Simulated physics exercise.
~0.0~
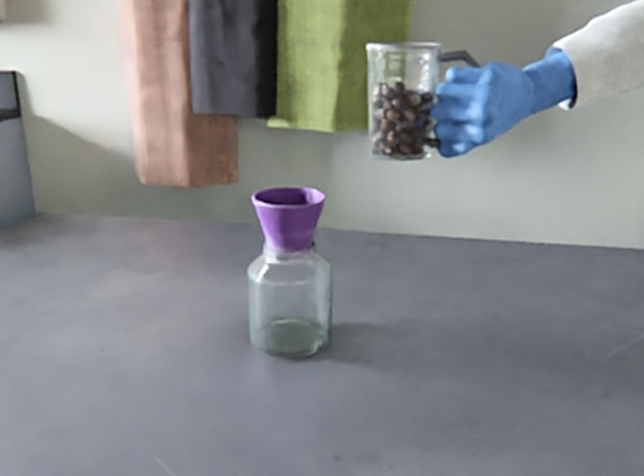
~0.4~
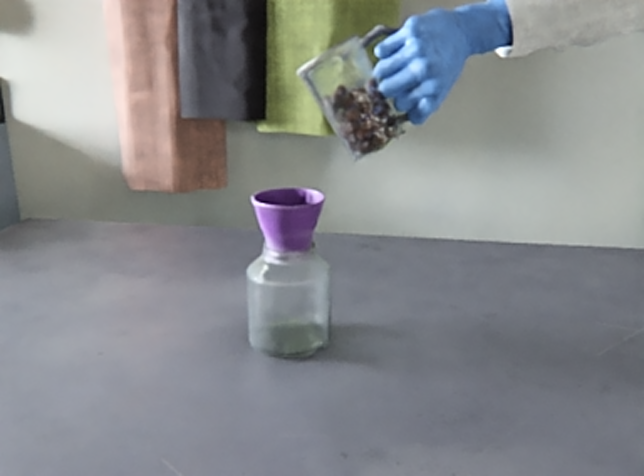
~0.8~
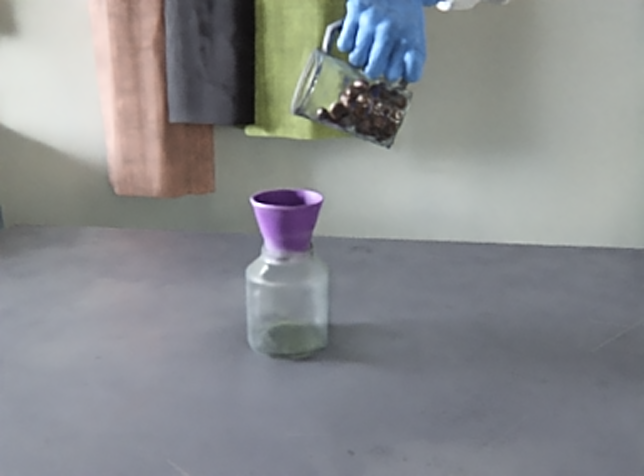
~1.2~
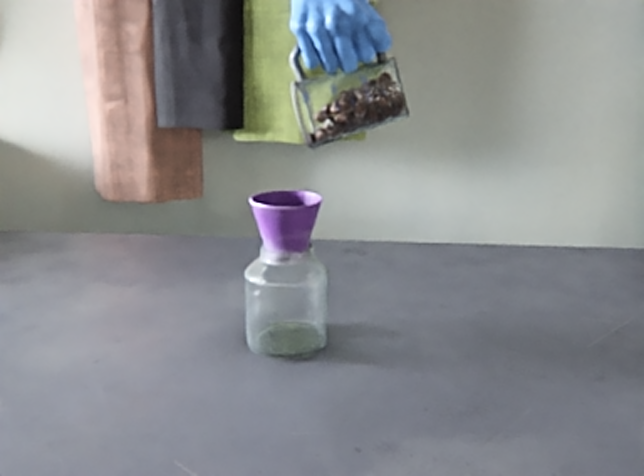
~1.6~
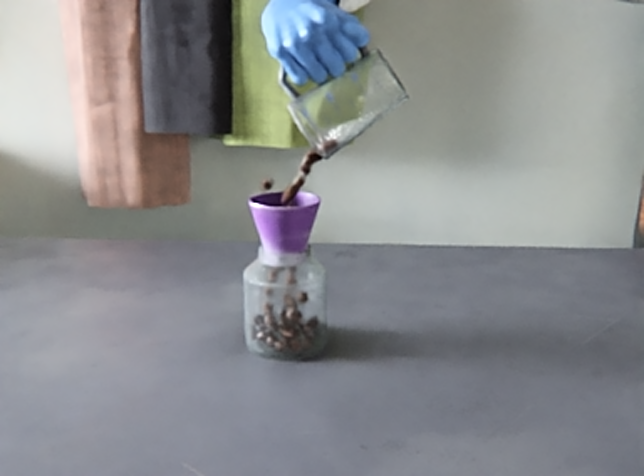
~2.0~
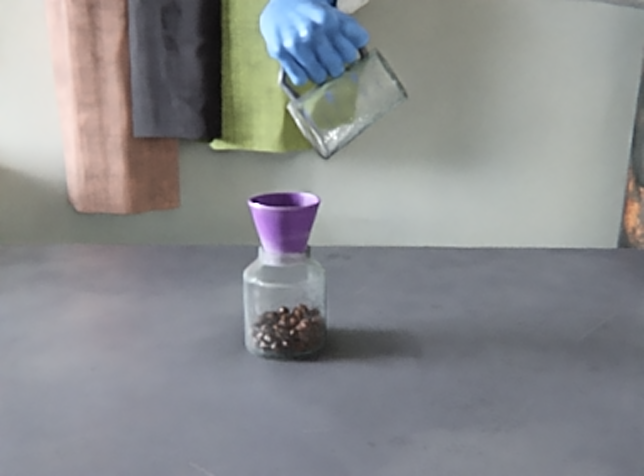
Blue-gloved hand tipping a clear cup of brown balls through a purple funnel into a glass jar, leaving the cup empty.
